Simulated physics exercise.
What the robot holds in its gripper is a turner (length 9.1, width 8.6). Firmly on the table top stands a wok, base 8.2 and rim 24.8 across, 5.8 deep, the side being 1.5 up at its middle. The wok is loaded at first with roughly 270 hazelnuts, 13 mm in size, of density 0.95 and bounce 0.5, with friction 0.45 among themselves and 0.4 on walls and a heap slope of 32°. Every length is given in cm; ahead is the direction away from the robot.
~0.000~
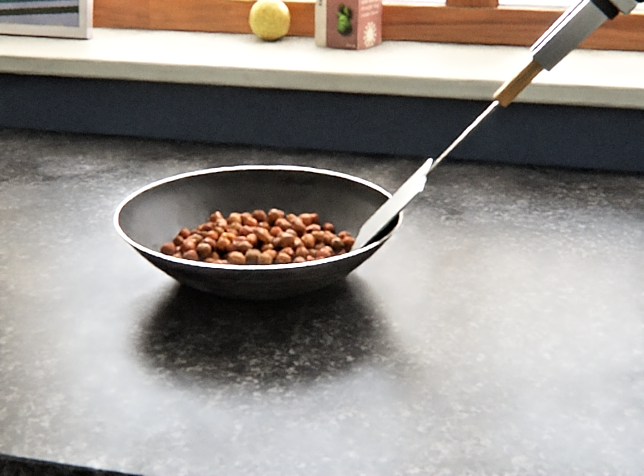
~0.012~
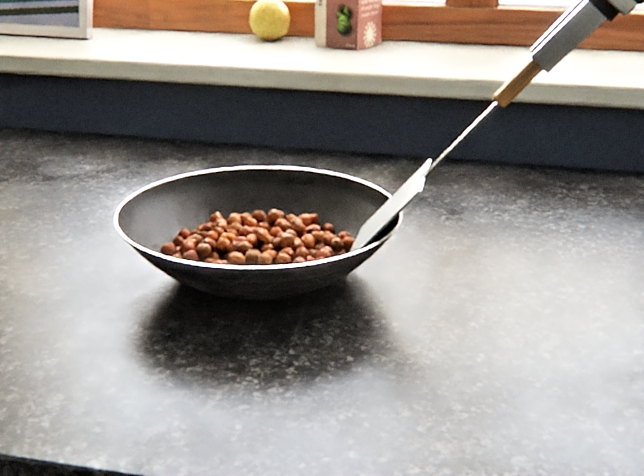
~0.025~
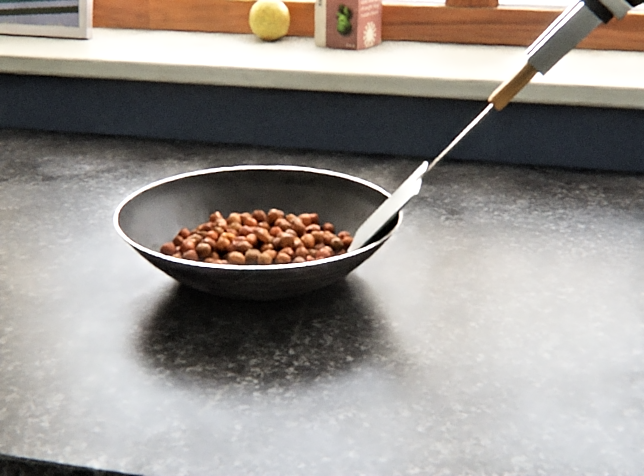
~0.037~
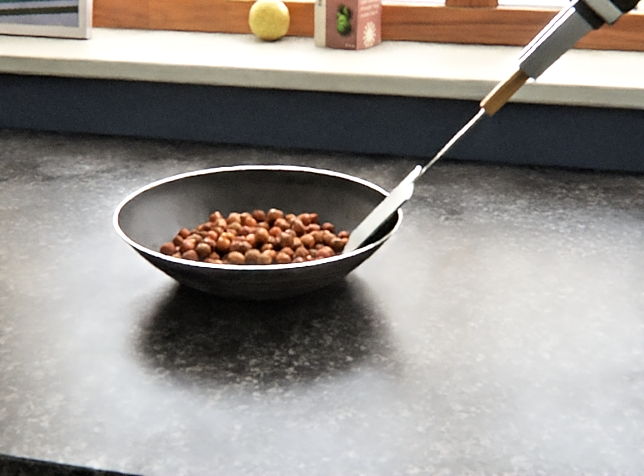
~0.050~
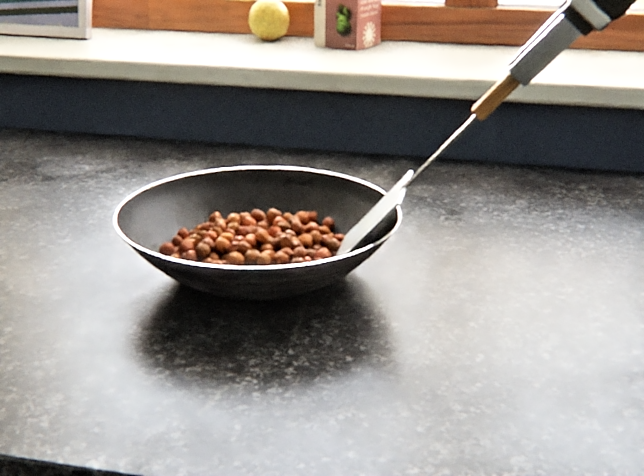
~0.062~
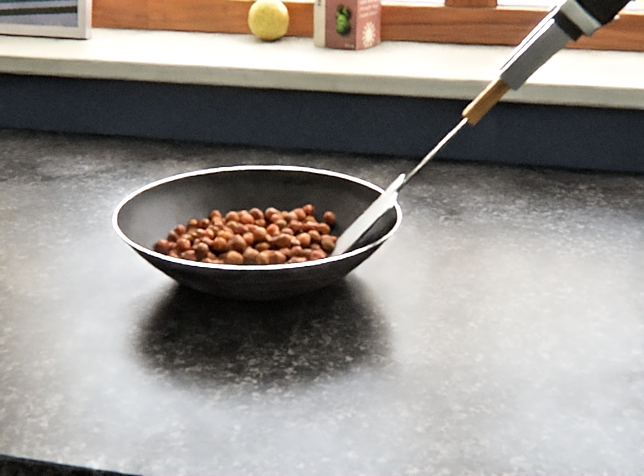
A robot arm slides a turner slightly left against the hazelnuts in a dark wok.
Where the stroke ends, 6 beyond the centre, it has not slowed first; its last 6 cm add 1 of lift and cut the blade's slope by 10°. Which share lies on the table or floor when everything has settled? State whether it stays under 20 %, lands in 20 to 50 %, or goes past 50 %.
It stays under 20 %.
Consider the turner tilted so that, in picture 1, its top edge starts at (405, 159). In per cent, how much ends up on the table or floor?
Near 10 in a hundred.
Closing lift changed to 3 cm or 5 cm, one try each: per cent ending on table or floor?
First try around 5 percent, second try around 5 percent.
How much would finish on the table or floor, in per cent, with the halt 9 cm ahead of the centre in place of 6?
Changed stop: Approx. 35 %.
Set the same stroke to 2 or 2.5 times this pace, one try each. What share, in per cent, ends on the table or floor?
I'd say near 30 and then near 40 per cent.
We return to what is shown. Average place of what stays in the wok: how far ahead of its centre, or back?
The balance point is about 4.5 cm ahead.
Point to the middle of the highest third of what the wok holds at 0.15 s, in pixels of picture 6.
I'd point to about (212, 228).
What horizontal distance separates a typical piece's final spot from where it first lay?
Somewhere about 6 centimetres, I'd say.
By 0.15 s, sloping 50°, highest piece 6 above the table; 268 in the wok.
By 0.23 s, sloping 46°, highest piece 7 above the table; 268 in the wok.
By 0.47 s, sloping 40°, highest piece 7 above the table; 252 in the wok, 15 on the table or floor, 1 on the blade or in flight.
By 1.52 s, sloping 40°, highest piece 7 above the table; 252 in the wok, 16 on the table or floor.
Final count, 252 in the wok, 16 on the table or floor. That is 6 % on the table or floor.
